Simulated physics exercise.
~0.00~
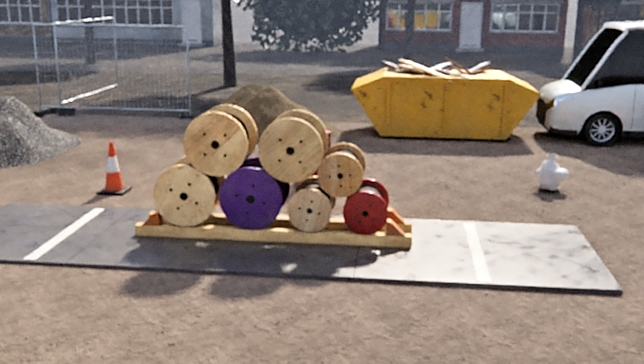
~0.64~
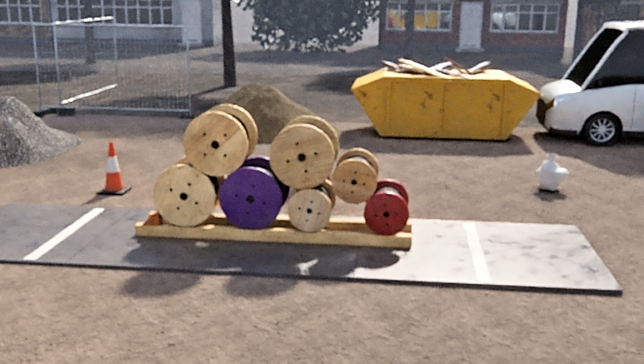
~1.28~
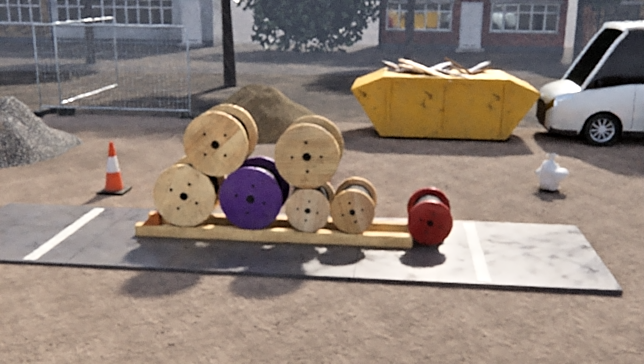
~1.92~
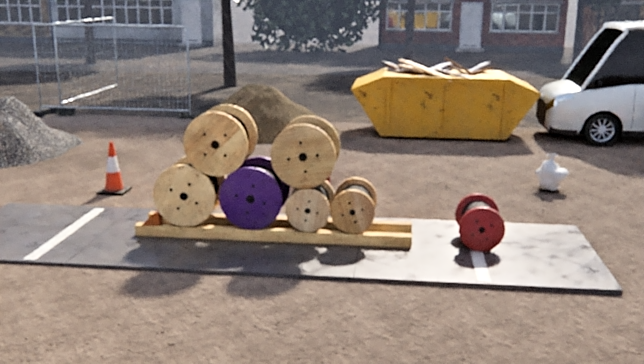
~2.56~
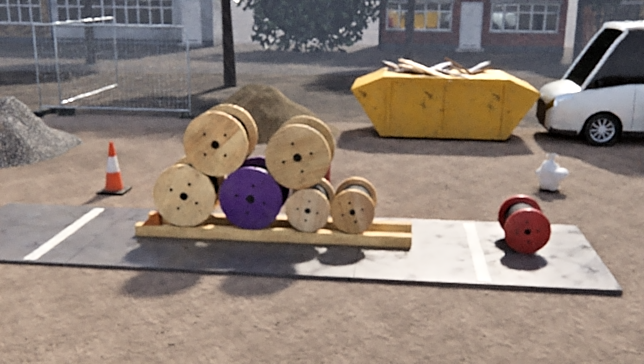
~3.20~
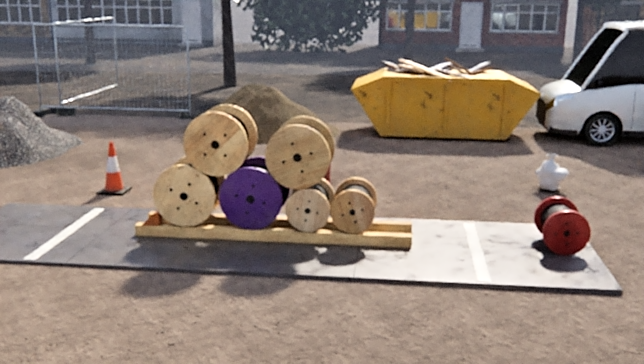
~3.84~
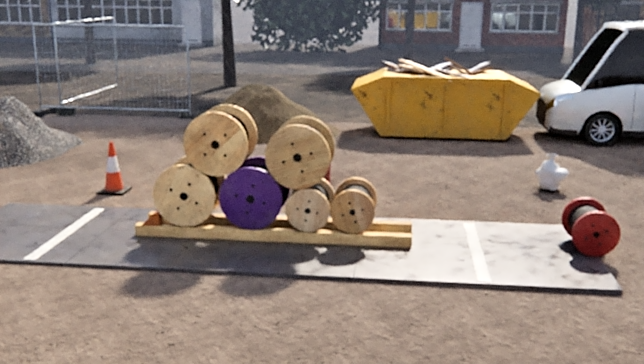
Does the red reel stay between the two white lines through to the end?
No, the red reel rolls off the bearers and goes past the right white line. The purple one stays in the stack, short of either line.
